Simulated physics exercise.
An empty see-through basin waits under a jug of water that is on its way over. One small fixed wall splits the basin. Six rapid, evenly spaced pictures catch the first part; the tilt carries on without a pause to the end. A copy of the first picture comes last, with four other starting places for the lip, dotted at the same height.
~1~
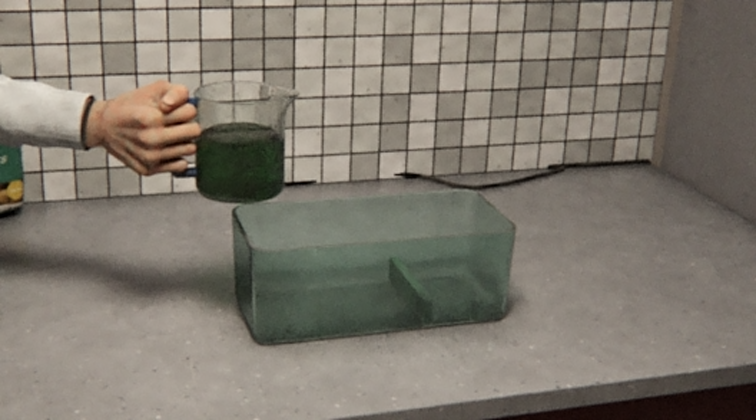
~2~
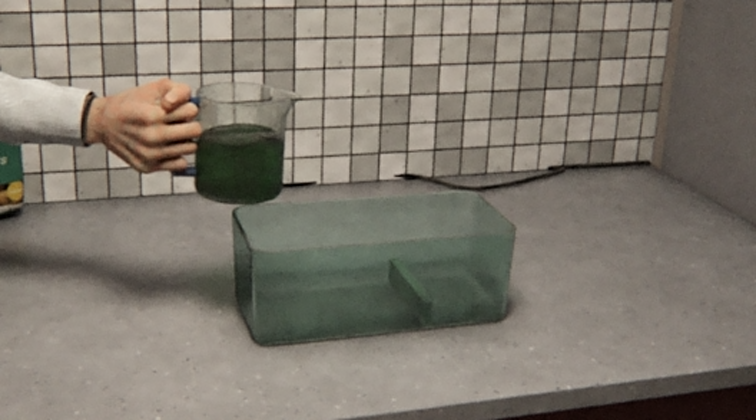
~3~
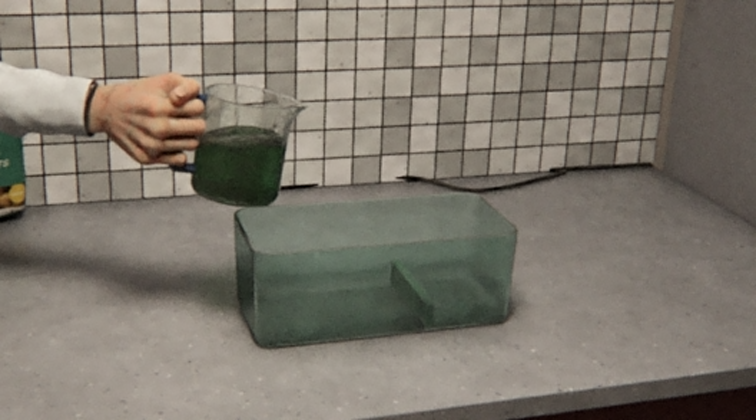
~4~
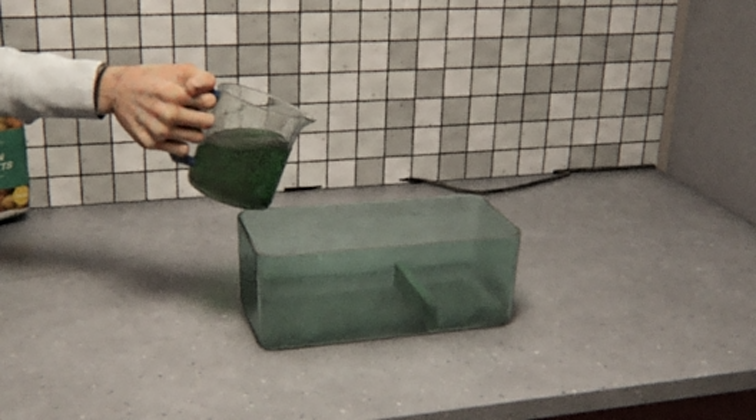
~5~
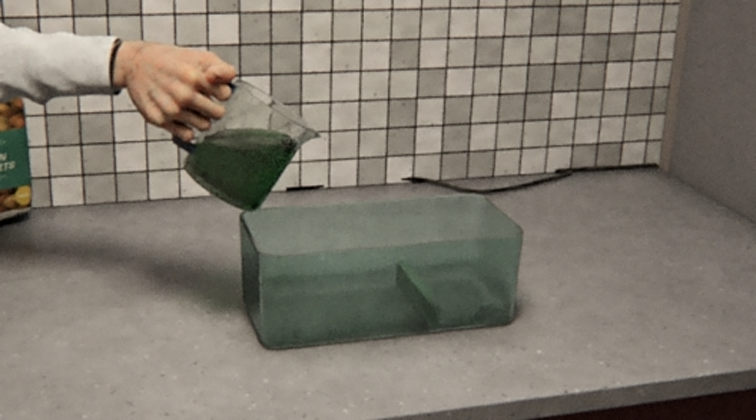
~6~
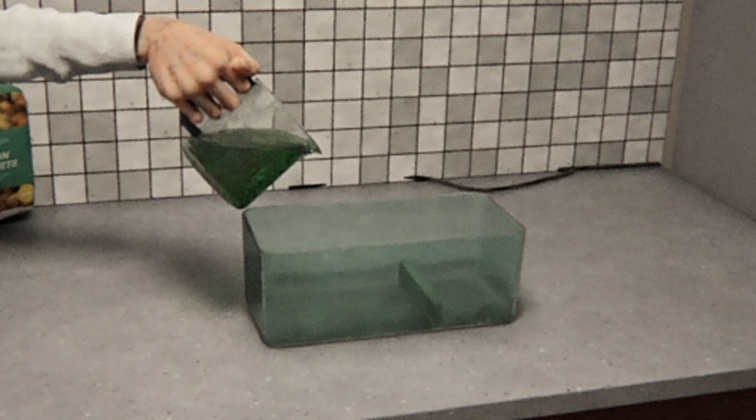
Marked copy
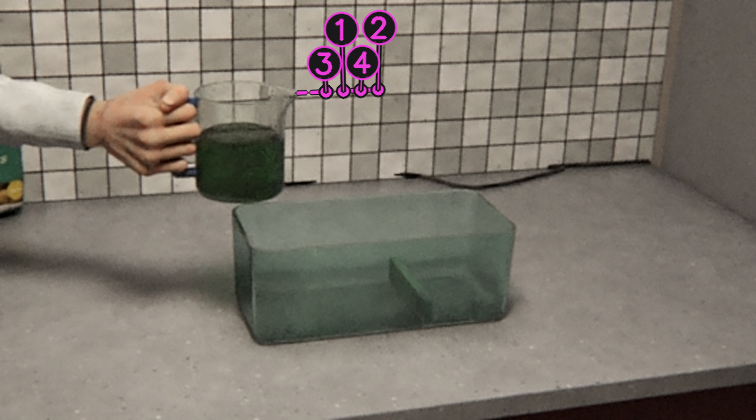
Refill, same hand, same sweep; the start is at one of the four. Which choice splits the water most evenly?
Spot 2.
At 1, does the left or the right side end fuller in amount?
The left one.
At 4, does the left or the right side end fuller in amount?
The left side.
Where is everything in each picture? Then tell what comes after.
The first frame shows upright, lip at (297, 93); basin from (253, 342) to (504, 315); top of the wall at (410, 277); nothing has left yet.
The second frame shows tipped about 2°, lip at (299, 96); nothing has left yet.
The third frame shows tipped about 9°, lip at (306, 105); nothing has left yet.
The fourth frame shows tipped about 20°, lip at (314, 119); nothing has left yet.
The fifth frame shows tipped about 33°, lip at (320, 135); nothing has left yet.
The sixth frame shows tipped about 49°, lip at (321, 152); nothing has left yet.
In magenta, 1 at (343, 91); 2 at (378, 89); 3 at (326, 91); 4 at (360, 90).
If 1 is chosen, about 92 % ends left of the wall and 7 % right of it.
If 2 is chosen, about 49 % ends left of the wall and 51 % right of it.
If 3 is chosen, about 90 % ends left of the wall and 8 % right of it.
If 4 is chosen, about 85 % ends left of the wall and 15 % right of it.
